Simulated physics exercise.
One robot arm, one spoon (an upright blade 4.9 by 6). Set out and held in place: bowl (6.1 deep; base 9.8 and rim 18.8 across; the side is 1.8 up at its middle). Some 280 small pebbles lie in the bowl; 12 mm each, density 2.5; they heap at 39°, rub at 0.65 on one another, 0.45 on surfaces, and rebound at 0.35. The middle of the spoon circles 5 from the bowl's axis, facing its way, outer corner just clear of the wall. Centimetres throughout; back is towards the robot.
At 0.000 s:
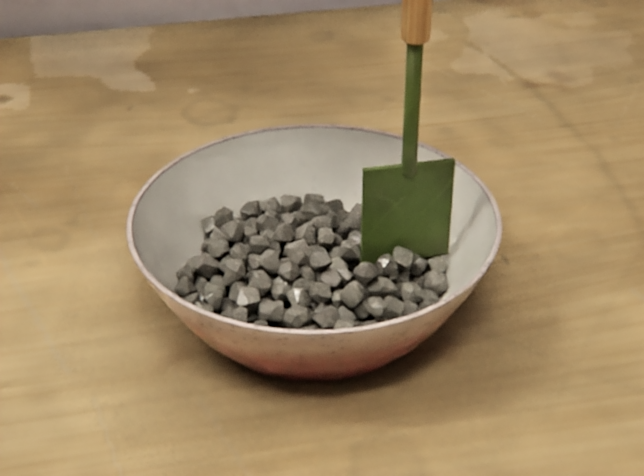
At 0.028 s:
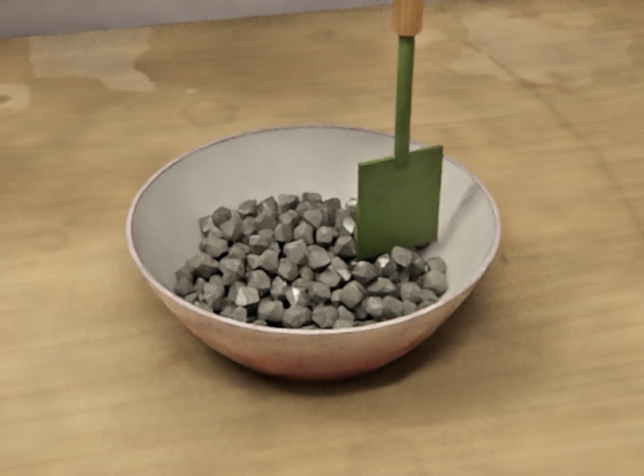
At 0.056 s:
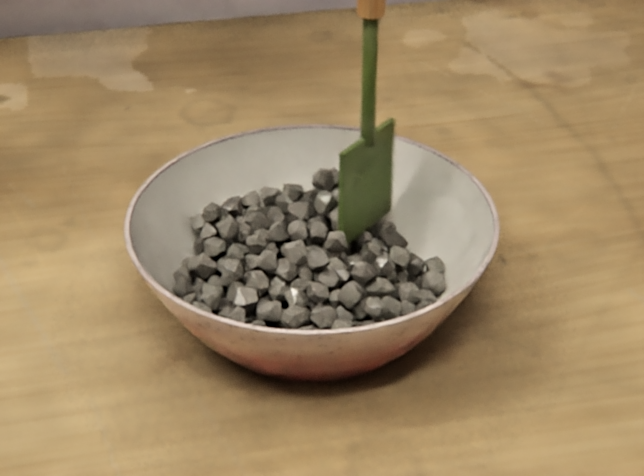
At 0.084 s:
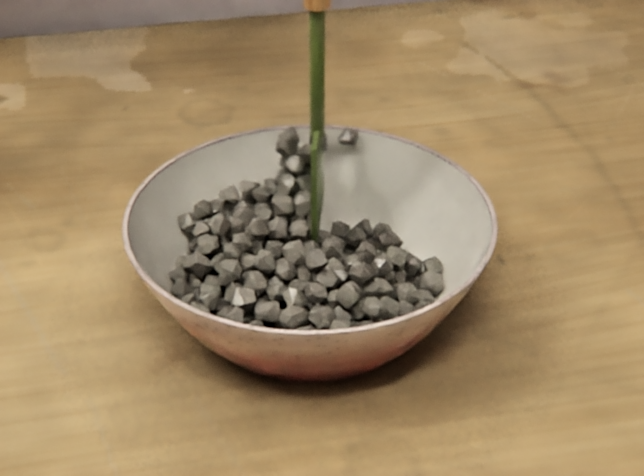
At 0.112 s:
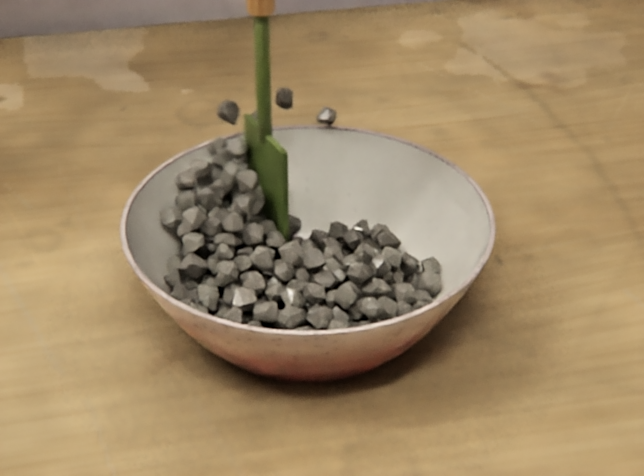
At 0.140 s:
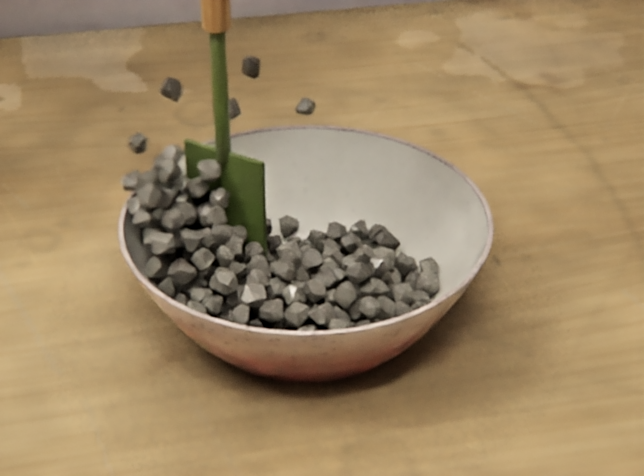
On a wooden tabletop, a green spatula with a wooden handle stands upright among grey pebbles at the right side of a wide bowl. It sweeps around the back toward the left, turning as it goes, and pushes the pebbles into a heap against the left wall, while several fly above the rim.
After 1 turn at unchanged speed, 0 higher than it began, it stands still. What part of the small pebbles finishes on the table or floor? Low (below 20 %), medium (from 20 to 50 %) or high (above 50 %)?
A medium share, from 20 to 50 %, ends on the table or floor.
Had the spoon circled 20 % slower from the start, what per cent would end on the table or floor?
Then about 25 per cent.
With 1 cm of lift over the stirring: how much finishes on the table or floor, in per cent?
Some 30 per cent.
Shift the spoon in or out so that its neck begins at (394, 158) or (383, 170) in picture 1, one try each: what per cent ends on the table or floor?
Some 40 and 40 per cent.
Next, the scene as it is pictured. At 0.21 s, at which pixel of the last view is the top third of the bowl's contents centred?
Around (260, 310).
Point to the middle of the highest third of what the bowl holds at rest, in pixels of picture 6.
Around (336, 217).
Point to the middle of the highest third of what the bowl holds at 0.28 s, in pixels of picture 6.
Near (411, 278).
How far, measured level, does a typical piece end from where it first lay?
About 5 cm.
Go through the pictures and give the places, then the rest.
Spoon neck at (410, 139), 0° round; upper third of the load around (304, 266), from x 185 to 440, top at y 205; 280 in the bowl, in the first picture.
Spoon neck at (403, 130), 12° round; upper third of the load around (304, 265), from x 185 to 435, top at y 200, in the second picture.
Spoon neck at (368, 111), 41° round; upper third of the load around (297, 252), from x 185 to 435, top at y 175, in the third picture.
Spoon neck at (317, 102), 74° round; upper third of the load around (281, 246), from x 180 to 435, top at y 135, in the fourth picture.
Spoon neck at (264, 108), 106° round; upper third of the load around (241, 243), from x 175 to 430, top at y 100, in the fifth picture.
Spoon neck at (222, 126), 138° round; upper third of the load around (207, 248), from x 130 to 430, top at y 65; 276 in the bowl, 4 in flight or on the tool, in the sixth picture.
After 0.21 s, 218° round, highest piece 14 above the table; 252 in the bowl, 28 in flight or on the tool.
After 0.28 s, 297° round, highest piece 15 above the table; 229 in the bowl, 5 on the table or floor, 46 in flight or on the tool.
After 0.51 s, 0° round, highest piece 7 above the table; 195 in the bowl, 83 on the table or floor, 2 in flight or on the tool.
After 1.21 s, 0° round, highest piece 6 above the table; 195 in the bowl, 85 on the table or floor.
At rest, 195 in the bowl, 85 on the table or floor. That is 30 % on the table or floor.
